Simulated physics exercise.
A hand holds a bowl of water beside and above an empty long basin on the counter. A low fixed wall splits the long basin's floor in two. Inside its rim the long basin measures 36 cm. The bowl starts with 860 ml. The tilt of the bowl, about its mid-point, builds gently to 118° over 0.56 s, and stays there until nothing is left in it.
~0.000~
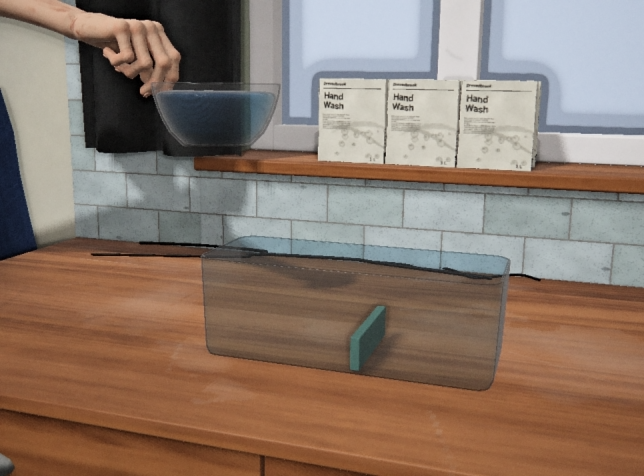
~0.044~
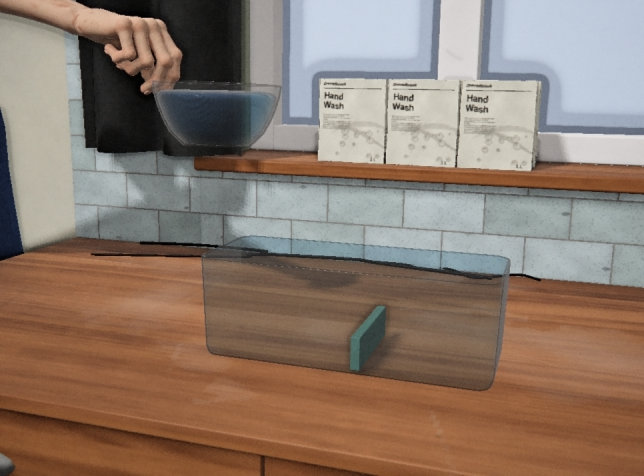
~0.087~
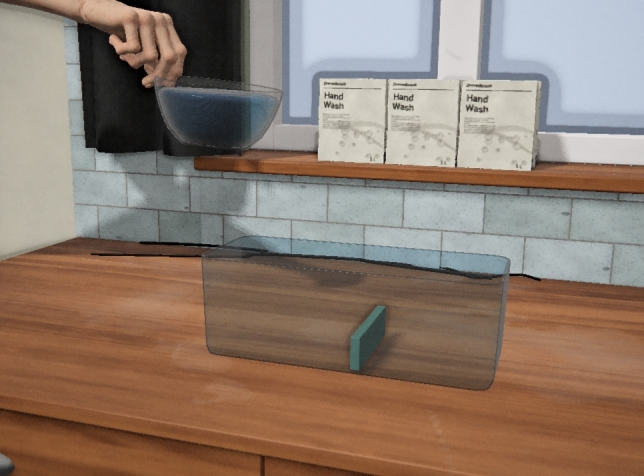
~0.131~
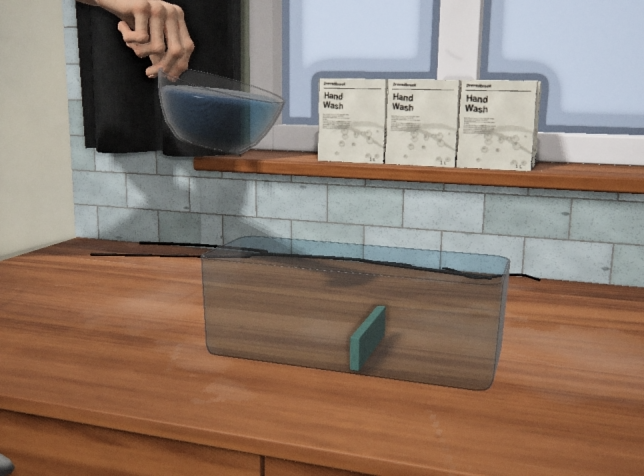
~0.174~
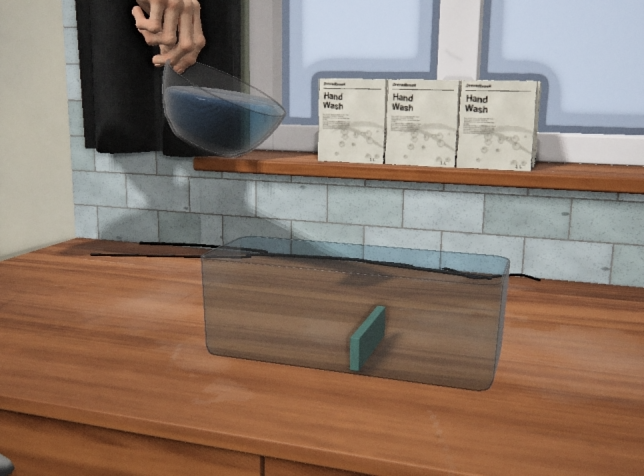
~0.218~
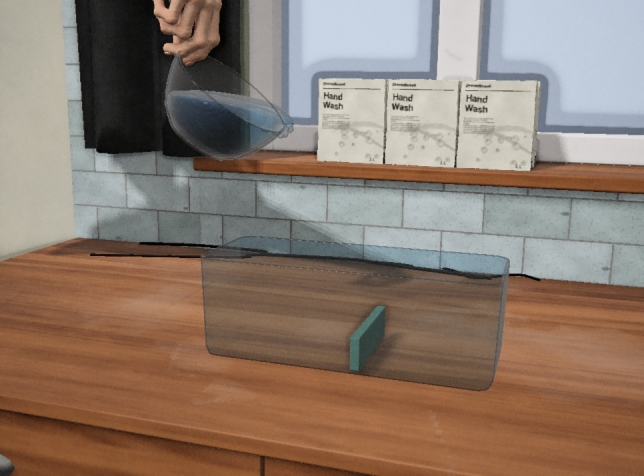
A hand at the upper left holds a clear bowl of blue water above a wooden counter, seen from the front and slightly above. Below it sits a long, clear, empty basin with a small teal upright piece inside, while three pale hand wash boxes stand on the windowsill behind. The hand gradually tilts the bowl rightward, its right rim lowering and the water shifting toward that side, while the view stays still.
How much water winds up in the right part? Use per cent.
About 25 per cent.
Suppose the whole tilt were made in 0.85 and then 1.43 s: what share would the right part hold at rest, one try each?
In turn about 15 and 5 per cent.
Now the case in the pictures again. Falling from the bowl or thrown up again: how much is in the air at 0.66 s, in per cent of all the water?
Some 22 per cent.
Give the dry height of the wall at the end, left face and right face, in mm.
Some 20 mm on the left and 32 mm on the right.
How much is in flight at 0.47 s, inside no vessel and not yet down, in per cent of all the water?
Some 42 per cent.
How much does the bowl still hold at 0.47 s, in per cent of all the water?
Near 5 in a hundred.
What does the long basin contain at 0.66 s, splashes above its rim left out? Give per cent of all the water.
Near 78 in a hundred.
By 0.47 s the tilt is 111° and 5 per cent is still to pour, 54 is left of the wall and 0 right of it.
By 0.66 s the tilt is 118° and 0 per cent is still to pour, 71 is left of the wall and 7 right of it.
By 0.85 s the tilt is 118° and 0 per cent is still to pour, 63 is left of the wall and 25 right of it.
By 1.06 s the tilt is 118° and 0 per cent is still to pour, 65 is left of the wall and 25 right of it.
At rest 65 per cent lies left of the wall, 25 right of it and 11 outside.
